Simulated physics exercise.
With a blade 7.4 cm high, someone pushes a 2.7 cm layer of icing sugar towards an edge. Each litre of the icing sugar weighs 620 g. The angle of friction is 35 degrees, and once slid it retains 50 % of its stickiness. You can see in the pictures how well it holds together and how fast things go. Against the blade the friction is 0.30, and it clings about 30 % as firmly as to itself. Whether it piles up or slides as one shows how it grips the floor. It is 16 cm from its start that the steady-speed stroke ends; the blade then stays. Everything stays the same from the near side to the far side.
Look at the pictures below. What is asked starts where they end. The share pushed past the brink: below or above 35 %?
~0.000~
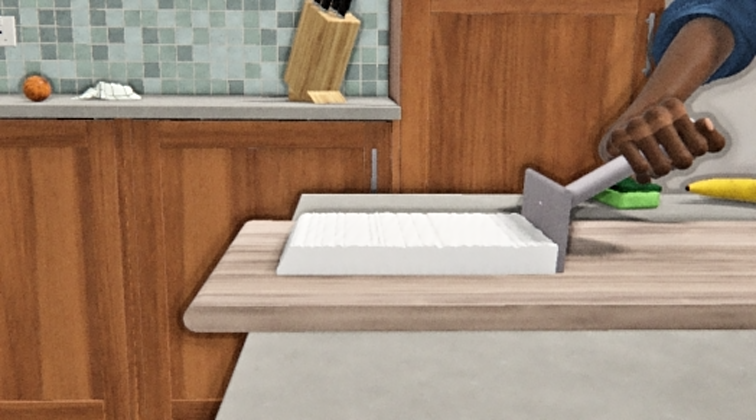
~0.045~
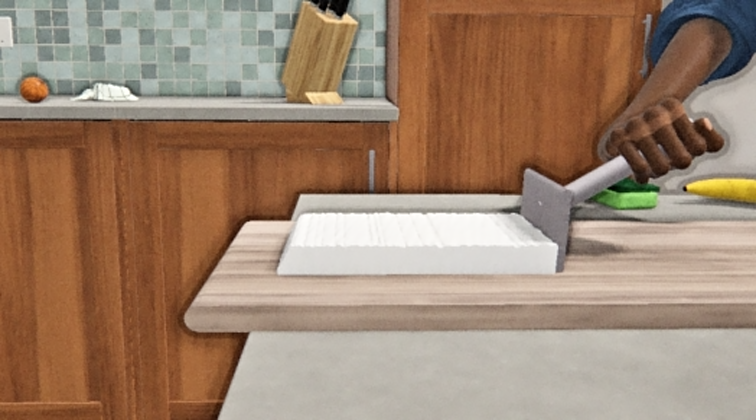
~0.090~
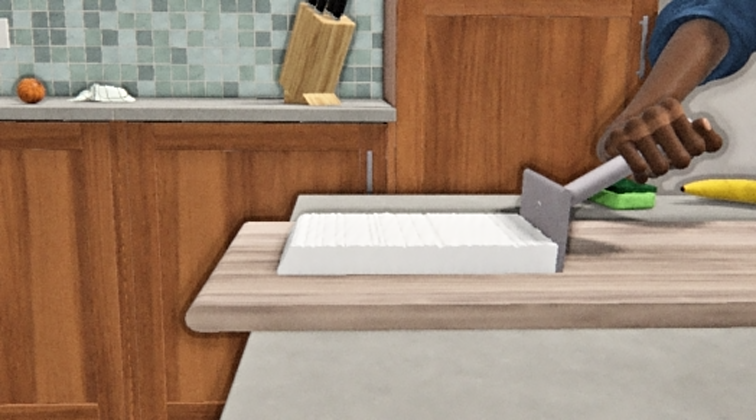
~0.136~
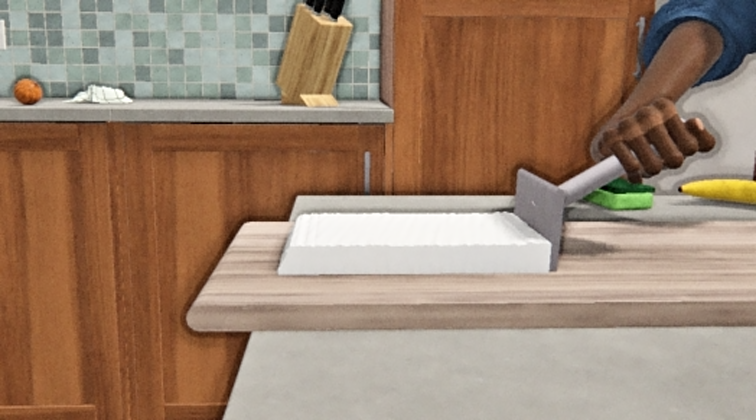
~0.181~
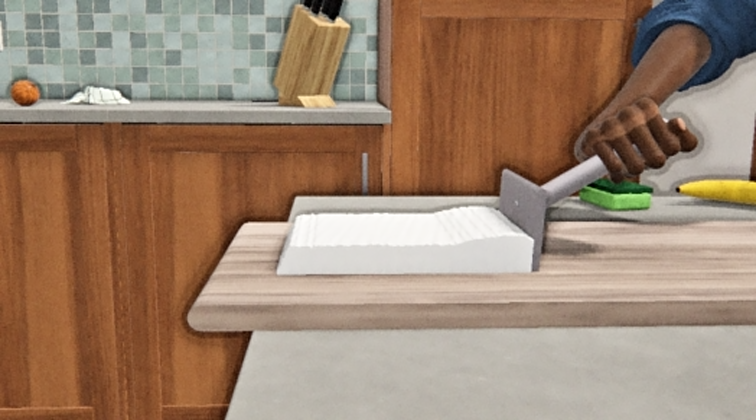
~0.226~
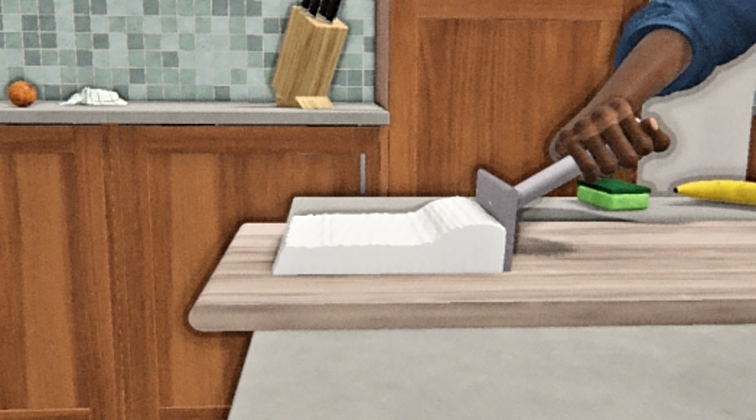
It ends up falling short of 35 in a hundred.
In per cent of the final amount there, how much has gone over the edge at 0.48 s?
That figure sits at some 0 percent.
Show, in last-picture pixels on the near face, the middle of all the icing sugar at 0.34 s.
Centre noted at roughly (343, 253).
After 0.34 s, 0 % has gone over the edge.
After 0.48 s, 1 % has gone over the edge.
After 0.62 s, 20 % has gone over the edge.
After 0.76 s, 22 % has gone over the edge.
After 0.82 s, 22 % has gone over the edge.
